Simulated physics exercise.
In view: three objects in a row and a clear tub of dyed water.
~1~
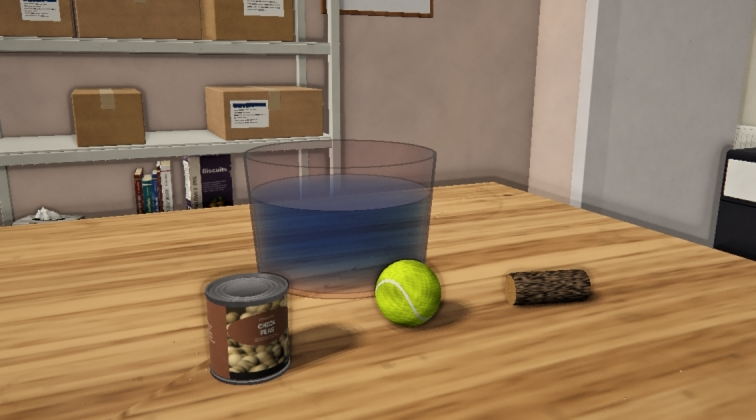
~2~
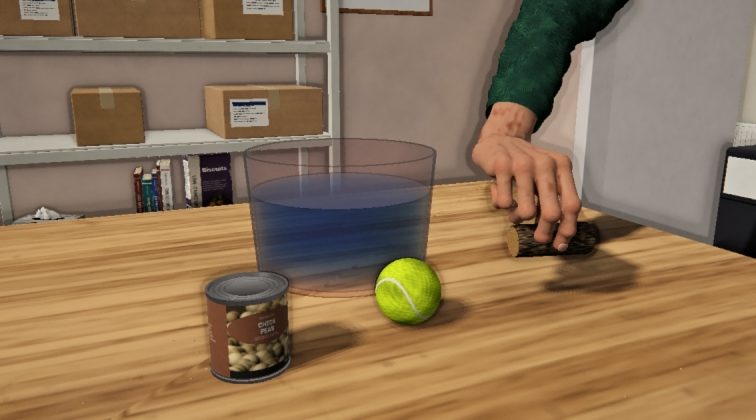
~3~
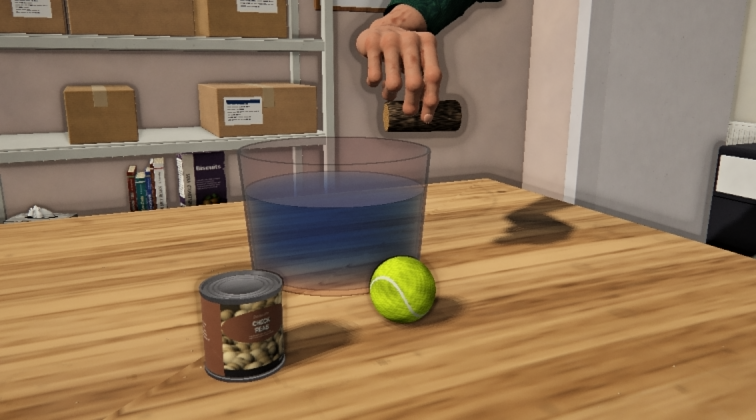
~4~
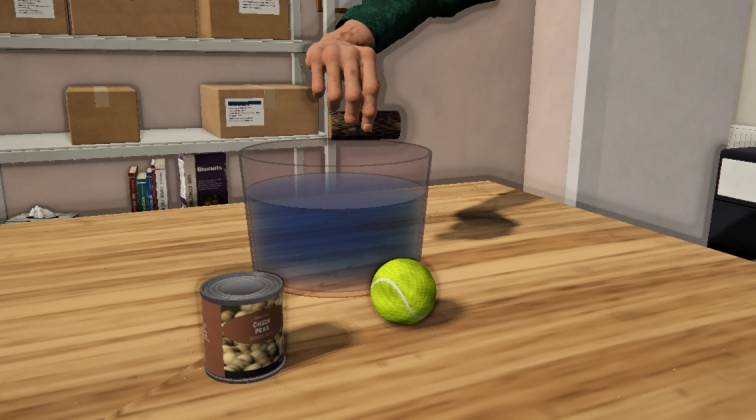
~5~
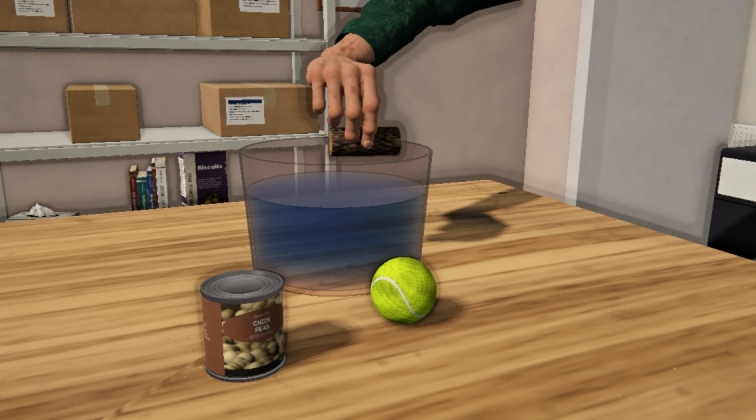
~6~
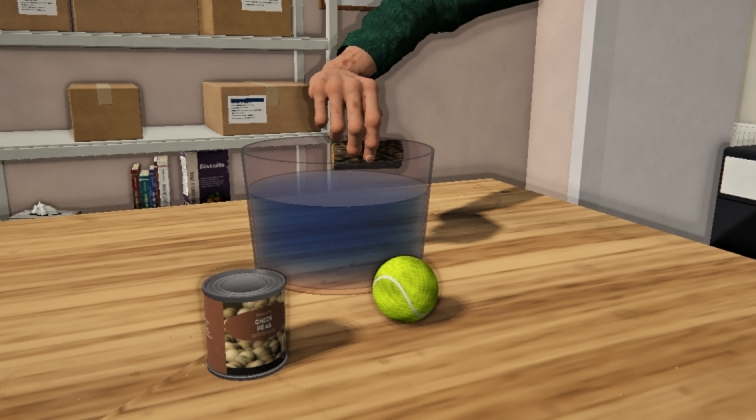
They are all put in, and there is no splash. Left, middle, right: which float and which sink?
Taking them from the left, one does not stay up, the next does not go down, the last does not go down.
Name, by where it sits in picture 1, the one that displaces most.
The far-left item.
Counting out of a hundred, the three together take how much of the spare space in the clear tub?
I'd put it near 20 in a hundred.
Next, the piece of branch rides on the surface.
After that, the tennis ball rides on the surface.
Finally, the tin of food sinks; afloat, tennis ball and piece of branch.
